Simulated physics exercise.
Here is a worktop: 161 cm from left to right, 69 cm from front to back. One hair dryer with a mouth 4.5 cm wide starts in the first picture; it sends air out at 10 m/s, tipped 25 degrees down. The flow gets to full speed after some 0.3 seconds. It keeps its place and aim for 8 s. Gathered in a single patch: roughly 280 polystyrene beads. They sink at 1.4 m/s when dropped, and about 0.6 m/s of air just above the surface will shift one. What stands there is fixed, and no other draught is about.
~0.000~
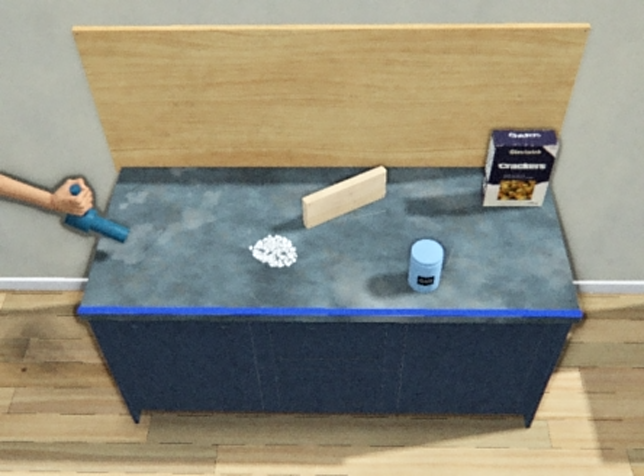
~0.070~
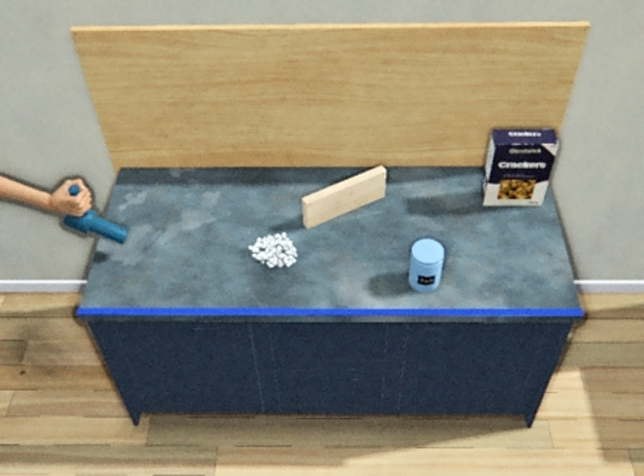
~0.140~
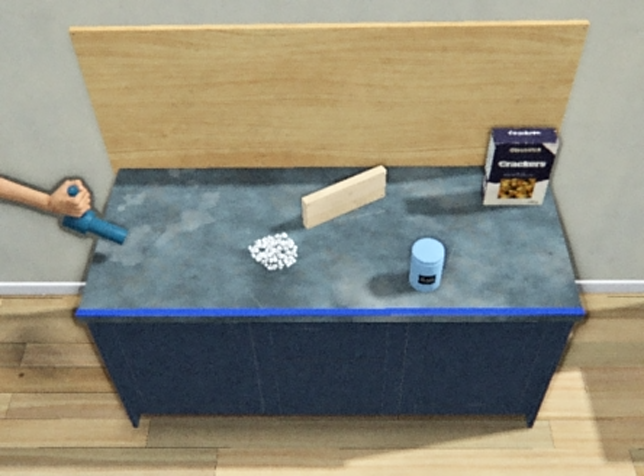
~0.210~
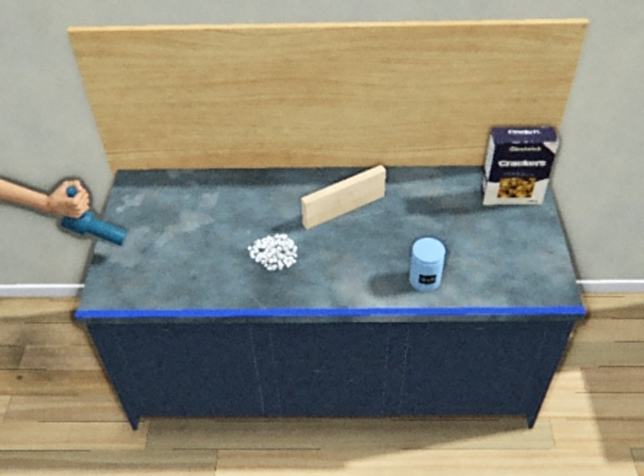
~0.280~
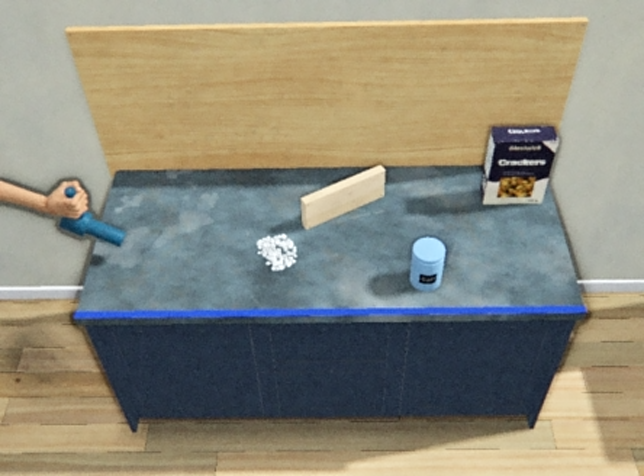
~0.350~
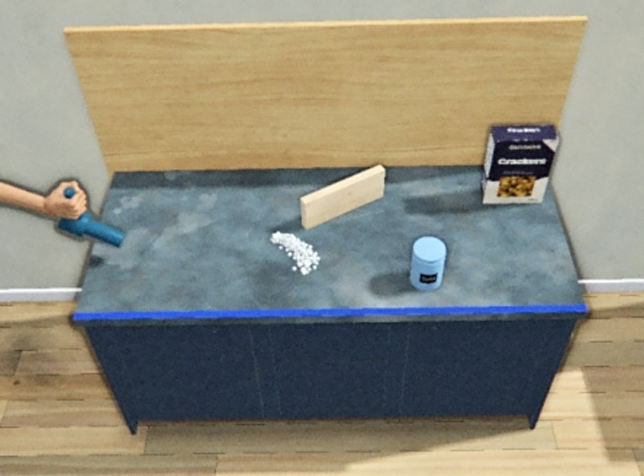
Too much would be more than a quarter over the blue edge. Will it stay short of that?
Yes, it stays short.
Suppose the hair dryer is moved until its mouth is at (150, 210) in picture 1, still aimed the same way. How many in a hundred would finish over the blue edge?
70 per cent.
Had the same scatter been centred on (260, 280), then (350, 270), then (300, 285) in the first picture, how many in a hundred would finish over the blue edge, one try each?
Going through the three spots in order, you'd get 80 percent, 30 percent and 80 percent.
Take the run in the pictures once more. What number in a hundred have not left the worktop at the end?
Roughly 4 in a hundred.
After 1.6 s, 72 % are on the move or not yet settled, 2 % are over the blue edge; the middle of those still in play is near (519, 209).
After 2.6 s, 11 % are on the move or not yet settled, 2 % are over the blue edge.
After 4.4 s, 5 % are on the move or not yet settled, 2 % are over the blue edge.
After 8.0 s, at the end, 2 % are over the blue edge.
